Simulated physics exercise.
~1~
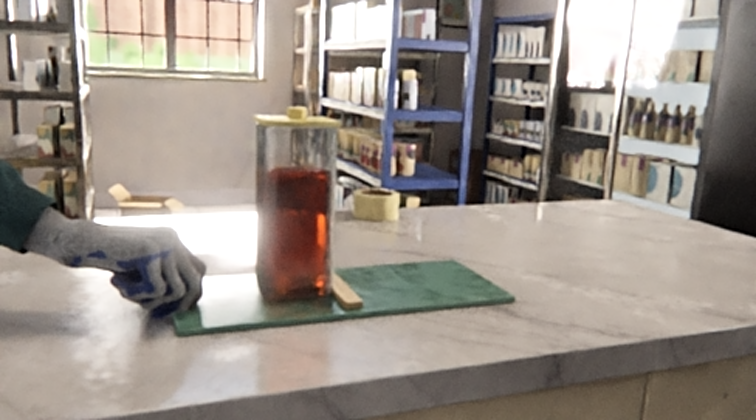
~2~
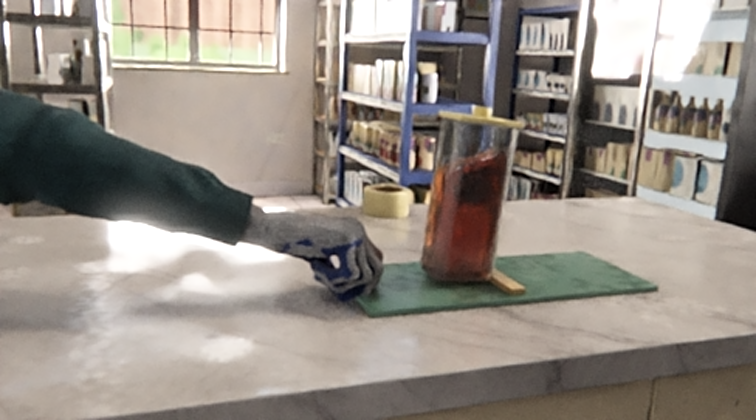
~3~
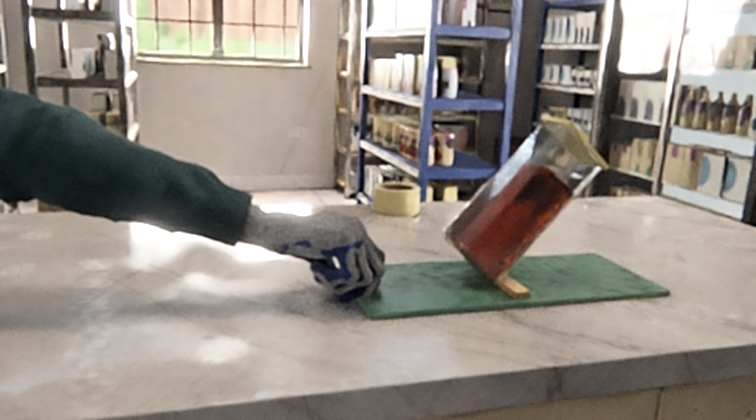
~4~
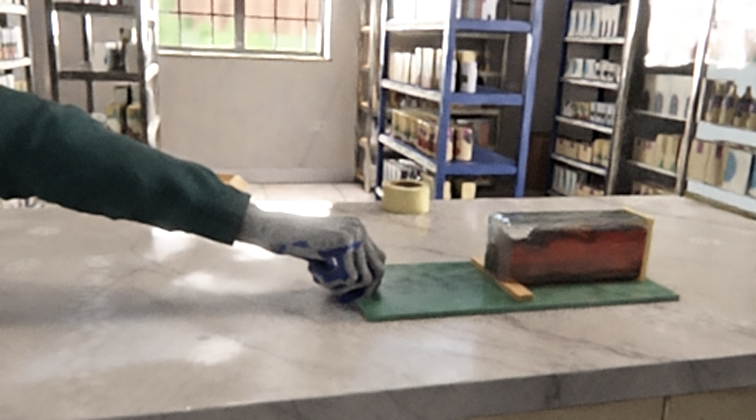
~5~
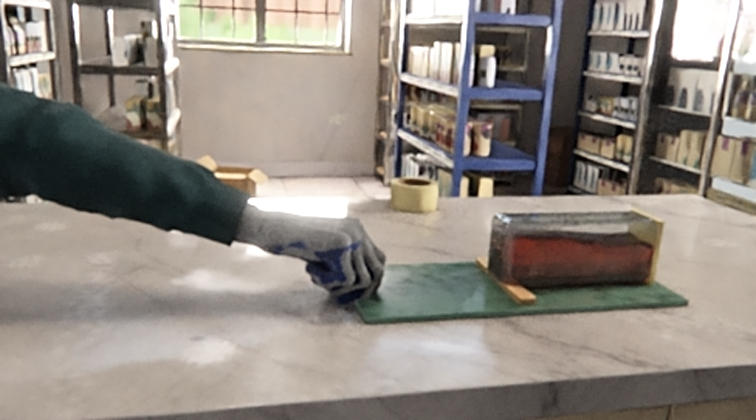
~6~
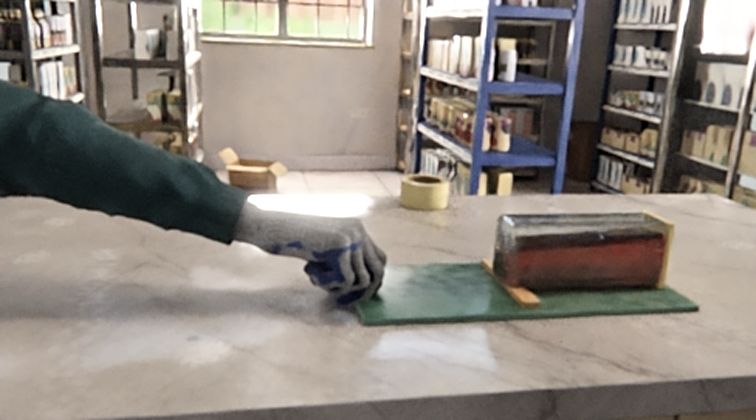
A clear canister of reddish-brown tea with a pale yellow cap stands upright on a green board, on a grey marbled counter seen from slightly above in a room of stocked shelves. A thin wooden batten lies across the board just right of its base, and a gloved hand in a dark green sleeve holds the left end. Hand and board slide right, and the tea slants as the canister starts leaning. With the board braked, the canister tips rightward over the batten and falls. It ends lying on its side, cap to the right, still closed, while the view drifts slightly.
